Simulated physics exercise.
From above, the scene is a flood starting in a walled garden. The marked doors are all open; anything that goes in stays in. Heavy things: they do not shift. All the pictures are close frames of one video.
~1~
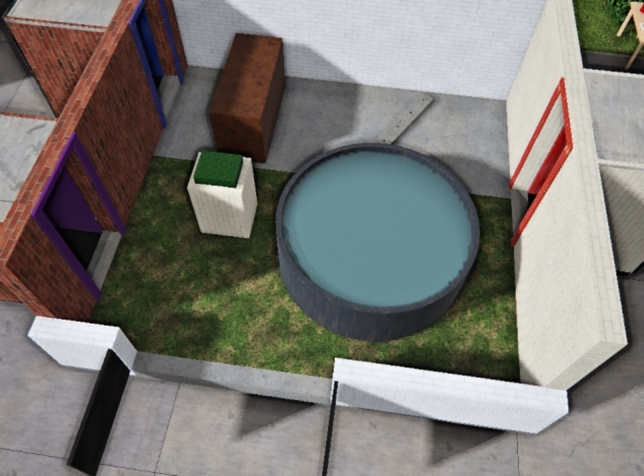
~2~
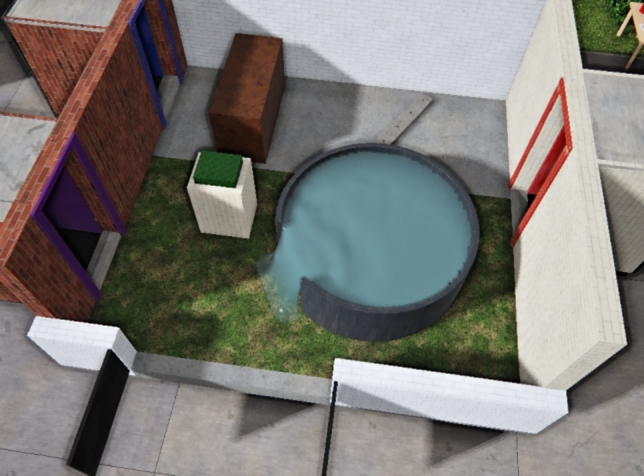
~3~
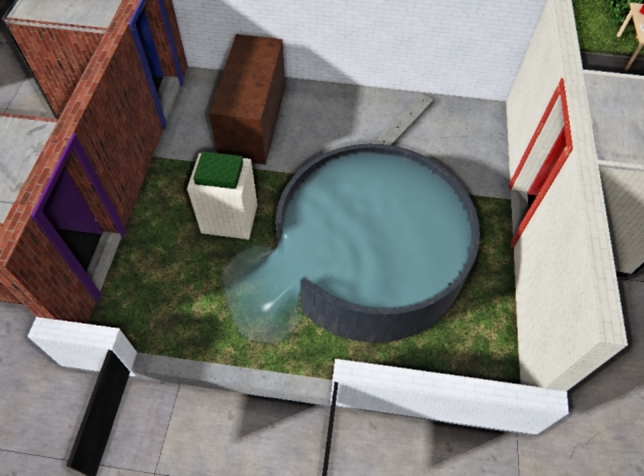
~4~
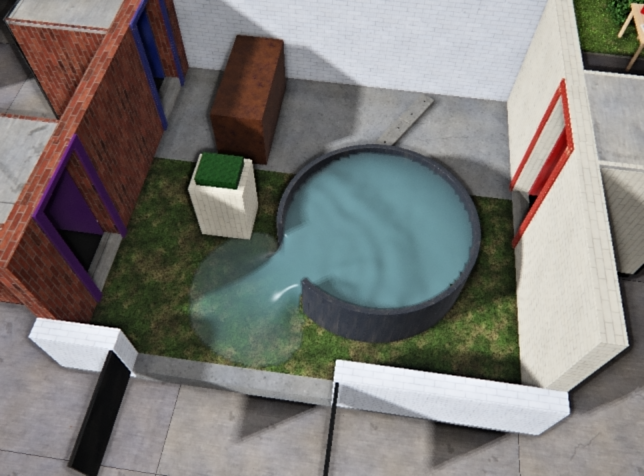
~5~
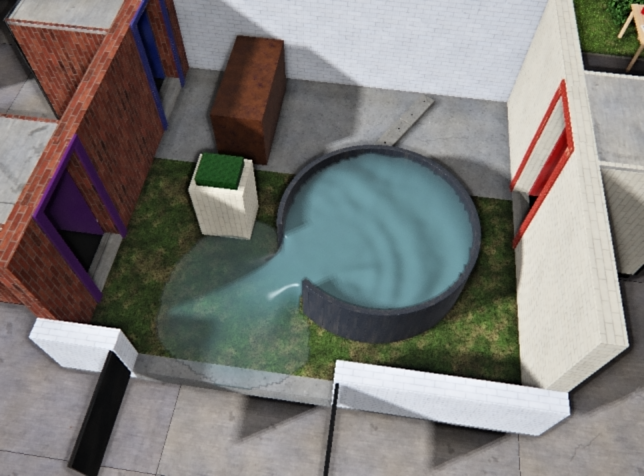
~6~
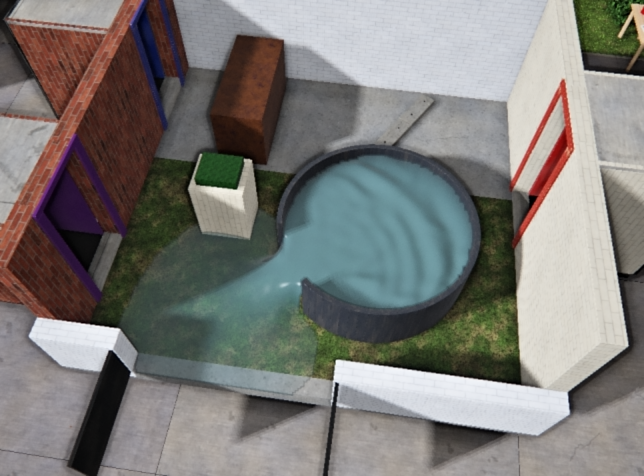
Water poured from a gap that opened in the lower left side of the round dark tank, spreading left and down across the grass in a widening sheet that reached the garden's front edge.
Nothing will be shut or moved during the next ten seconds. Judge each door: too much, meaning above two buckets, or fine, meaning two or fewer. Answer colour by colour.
Red door: Fine, blue door: Fine, purple door: Too much.
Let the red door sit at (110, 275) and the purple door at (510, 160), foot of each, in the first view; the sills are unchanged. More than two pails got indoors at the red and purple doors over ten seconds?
Result: Red door goes past the limit, purple door remains beneath it.
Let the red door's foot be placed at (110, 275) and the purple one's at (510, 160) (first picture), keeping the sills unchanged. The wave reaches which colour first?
It would be the door marked red.
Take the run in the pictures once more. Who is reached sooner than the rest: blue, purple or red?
That would be the door marked purple.
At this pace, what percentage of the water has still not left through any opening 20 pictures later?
I make it around 76 per cent.
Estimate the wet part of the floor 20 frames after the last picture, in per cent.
40 %.
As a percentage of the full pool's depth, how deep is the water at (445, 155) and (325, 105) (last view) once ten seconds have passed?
Respectively, around 0 and 4 percent.
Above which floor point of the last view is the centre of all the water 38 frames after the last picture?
Roughly (290, 237) in the last picture.
A moment on, water covers 30 % of the floor; the red door not reached, the blue door not reached, the purple door under two buckets in.
Next, water covers 30 % of the floor; the red door not reached, the blue door not reached, the purple door far over two buckets in.
Then, water covers 40 % of the floor; the red door not reached, the blue door wet at the sill, nothing in, the purple door far over two buckets in.
Later, water covers 55 % of the floor; the red door not reached, the blue door wet at the sill, nothing in, the purple door far over two buckets in.
In the end, water covers 70 % of the floor; the red door not reached, the blue door wet at the sill, nothing in, the purple door far over two buckets in.
